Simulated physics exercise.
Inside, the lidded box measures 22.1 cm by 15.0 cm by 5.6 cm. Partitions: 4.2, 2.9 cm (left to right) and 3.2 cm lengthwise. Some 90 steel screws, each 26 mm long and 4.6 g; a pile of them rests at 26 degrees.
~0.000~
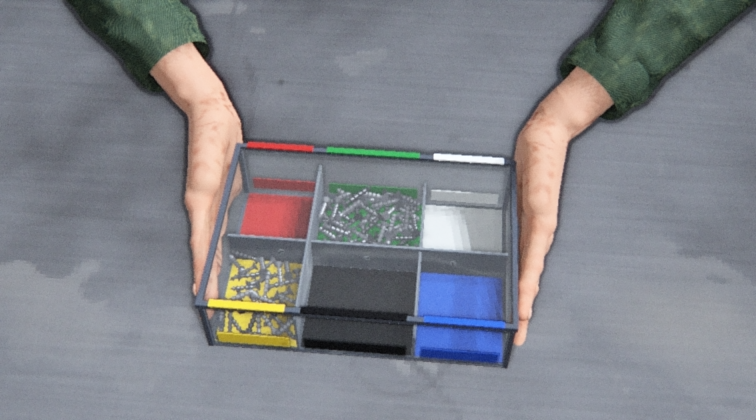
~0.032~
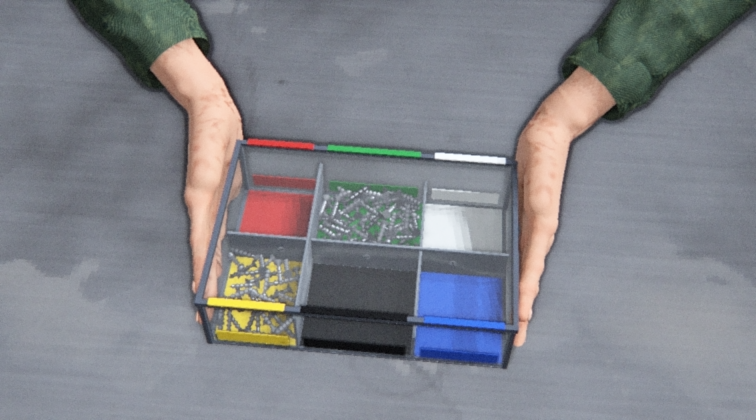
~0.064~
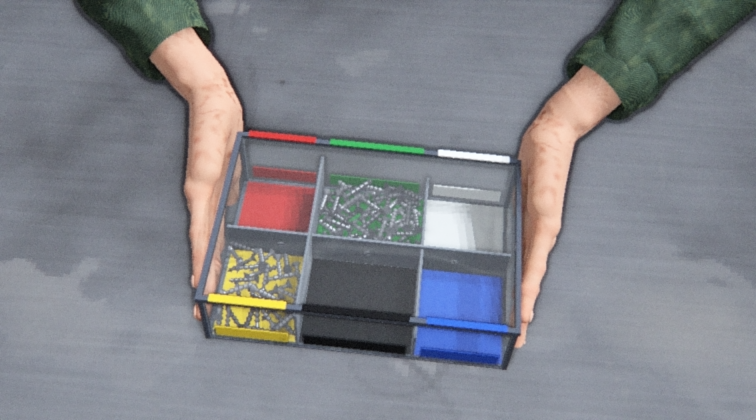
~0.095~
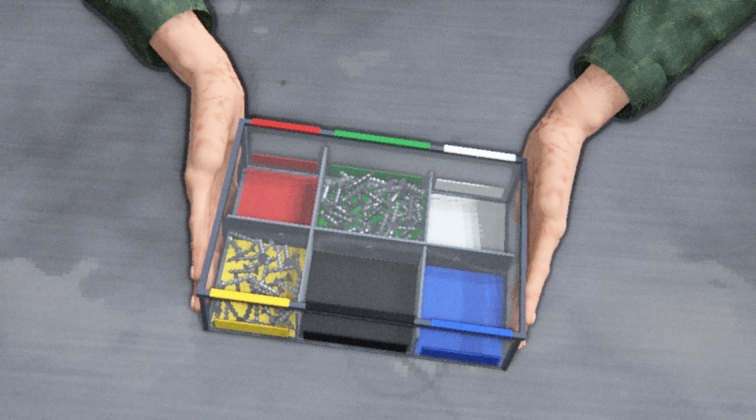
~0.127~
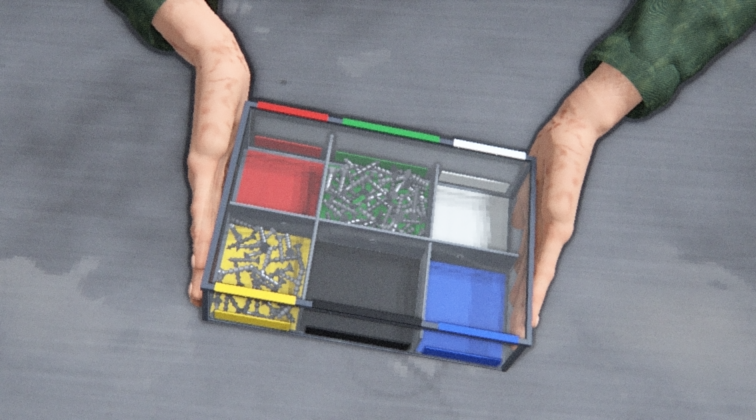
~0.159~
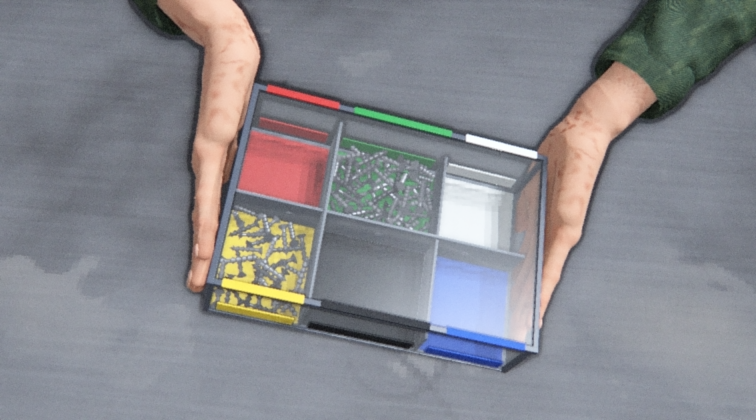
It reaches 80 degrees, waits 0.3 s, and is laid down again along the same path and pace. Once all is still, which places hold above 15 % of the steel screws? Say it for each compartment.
Red no, blue yes, green yes, yellow yes, white no, black no.
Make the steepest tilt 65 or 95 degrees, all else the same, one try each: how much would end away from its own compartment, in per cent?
About 20 and 65 per cent.
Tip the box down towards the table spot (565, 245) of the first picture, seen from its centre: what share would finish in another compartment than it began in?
Some 35 per cent.
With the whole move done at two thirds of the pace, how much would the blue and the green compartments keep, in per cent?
In that case blue 20, green 45.
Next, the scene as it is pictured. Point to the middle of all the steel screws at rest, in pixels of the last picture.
Near (408, 317).
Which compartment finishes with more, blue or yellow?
The blue one has more.
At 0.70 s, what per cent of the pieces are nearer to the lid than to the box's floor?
Some 50 per cent.
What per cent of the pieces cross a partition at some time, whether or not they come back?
Roughly 50 per cent.
After 0.70 s, tilt 80 degrees; blue 25 %, green 30 %, yellow 30 %, white 10 %, black 5 %.
After 1.07 s, tilt 46 degrees; blue 45 %, green 20 %, yellow 30 %, white 5 %.
After 1.52 s, tilt 0 degrees; blue 45 %, green 20 %, yellow 30 %, white 5 %.
In the end, at 1.9 s, red 0 %, blue 45 %, green 20 %, yellow 30 %, white 5 %, black 0 %.
